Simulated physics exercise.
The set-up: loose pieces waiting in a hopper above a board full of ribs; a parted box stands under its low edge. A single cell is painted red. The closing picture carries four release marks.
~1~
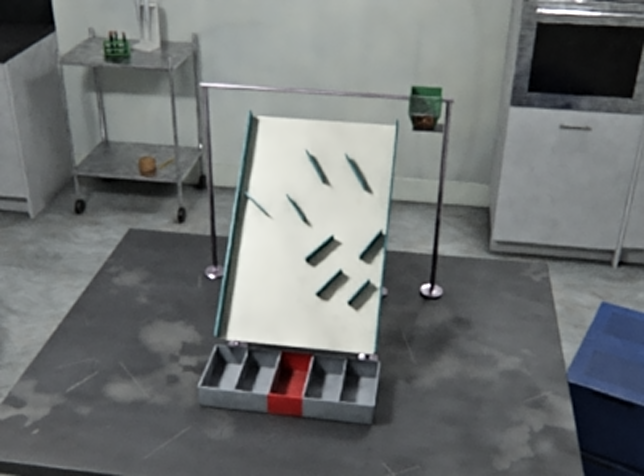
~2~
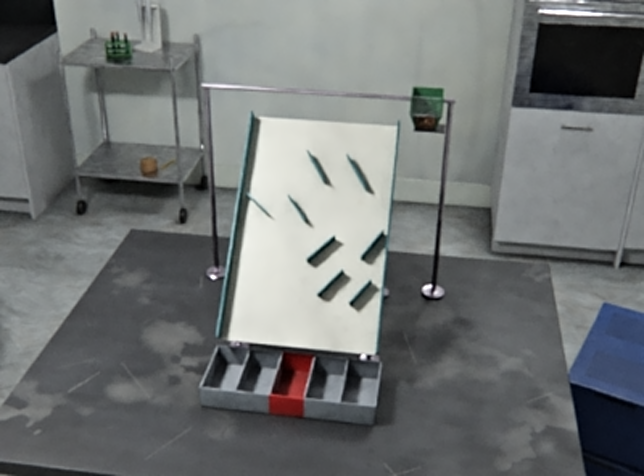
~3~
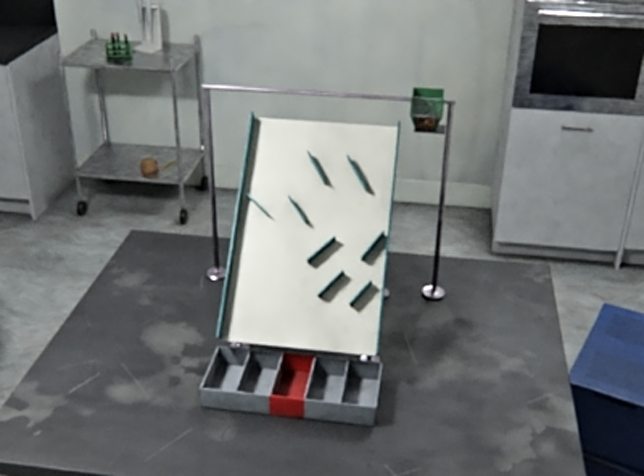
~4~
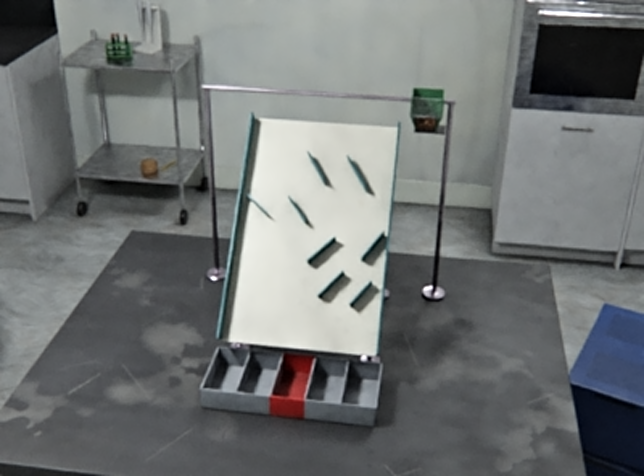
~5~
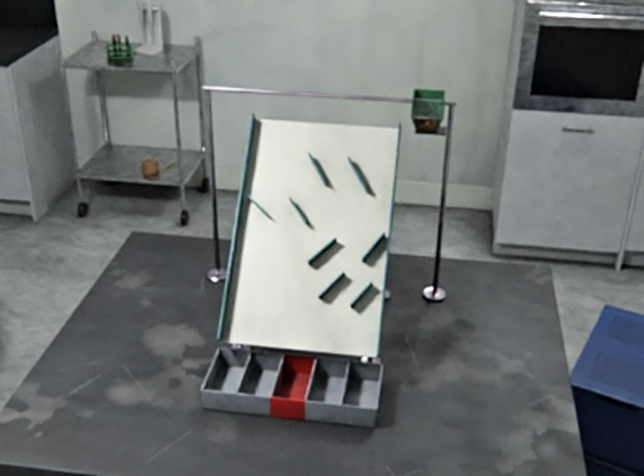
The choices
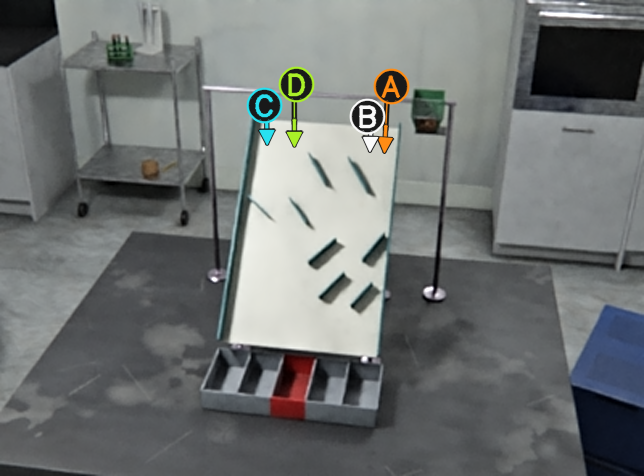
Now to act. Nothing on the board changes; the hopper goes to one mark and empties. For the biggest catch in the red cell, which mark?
Mark C does it best.
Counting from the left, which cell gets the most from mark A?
It is the fourth one.
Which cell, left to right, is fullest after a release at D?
The second from the left.
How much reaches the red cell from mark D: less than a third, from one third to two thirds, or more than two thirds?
It is less than a third.
On the marked copy, mark A meets the board at (384, 147); mark B meets the board at (370, 146); mark C meets the board at (267, 139); mark D meets the board at (294, 141).
With A, a small part in the red cell, about two thirds in other cells, a small part held on the board, a small part outside the box.
With B, a small part in the red cell, most in other cells, a small part held on the board, a stray few outside the box.
With C, about half in the red cell, about a third in other cells, a small part outside the box.
With D, a small part in the red cell, most in other cells, a small part outside the box.
